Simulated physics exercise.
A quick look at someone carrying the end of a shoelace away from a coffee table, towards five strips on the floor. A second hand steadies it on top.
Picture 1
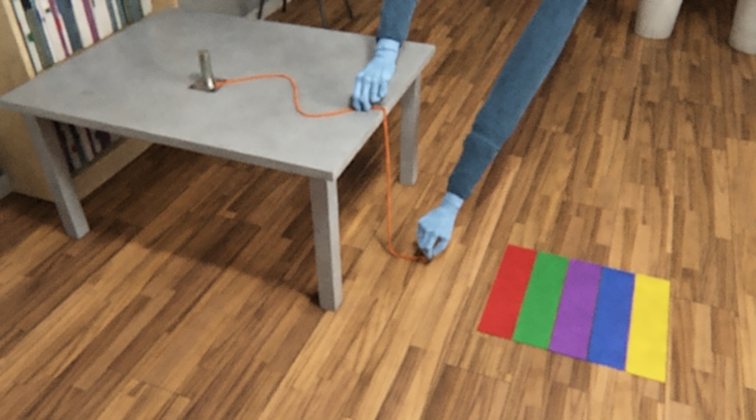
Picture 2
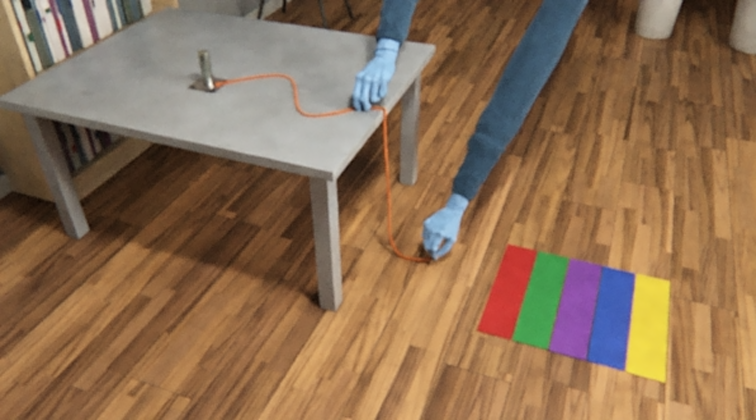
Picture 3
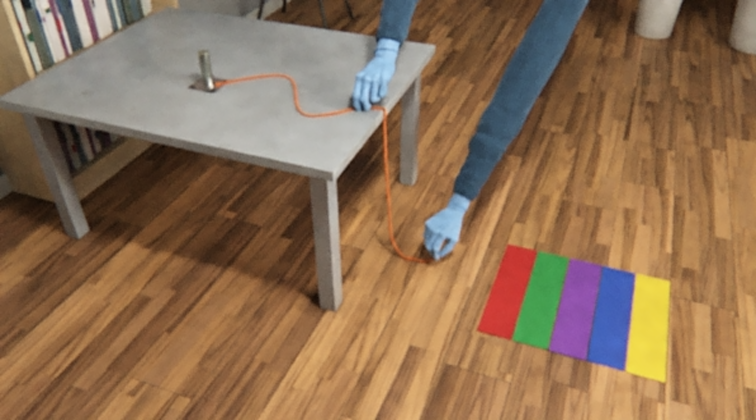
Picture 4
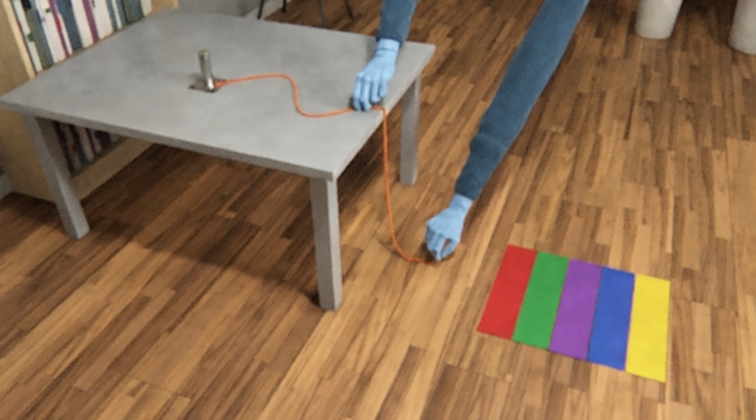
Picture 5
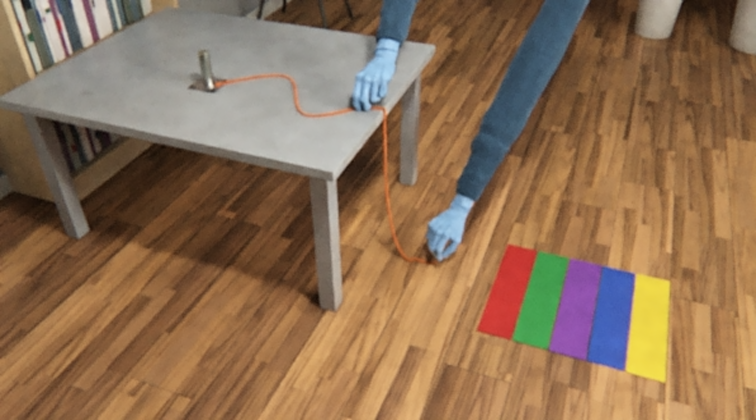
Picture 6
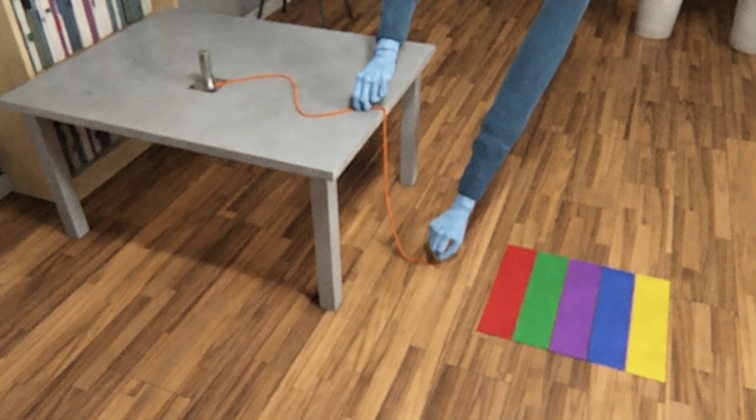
Orange shoelace end in a gloved hand inching right above the wooden floor, another hand staying at the grey table's edge.
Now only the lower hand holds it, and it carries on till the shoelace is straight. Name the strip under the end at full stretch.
The end stops over the blue strip.
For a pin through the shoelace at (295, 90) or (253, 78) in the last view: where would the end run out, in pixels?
The places are (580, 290) and (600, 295).
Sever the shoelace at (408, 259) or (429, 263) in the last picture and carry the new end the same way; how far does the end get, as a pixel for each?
In that order: (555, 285) and (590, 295).
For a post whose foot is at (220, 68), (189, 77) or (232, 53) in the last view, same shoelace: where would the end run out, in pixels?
The places are (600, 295), (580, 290) and (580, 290).
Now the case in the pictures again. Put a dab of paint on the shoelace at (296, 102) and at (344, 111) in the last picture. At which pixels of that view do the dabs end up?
Near (340, 104) and (401, 128).
Soon after, end near (564, 287); over purple.
Then, end near (597, 295); over purple.
At full stretch, end near (616, 300); over blue. It gets as far as the blue strip.
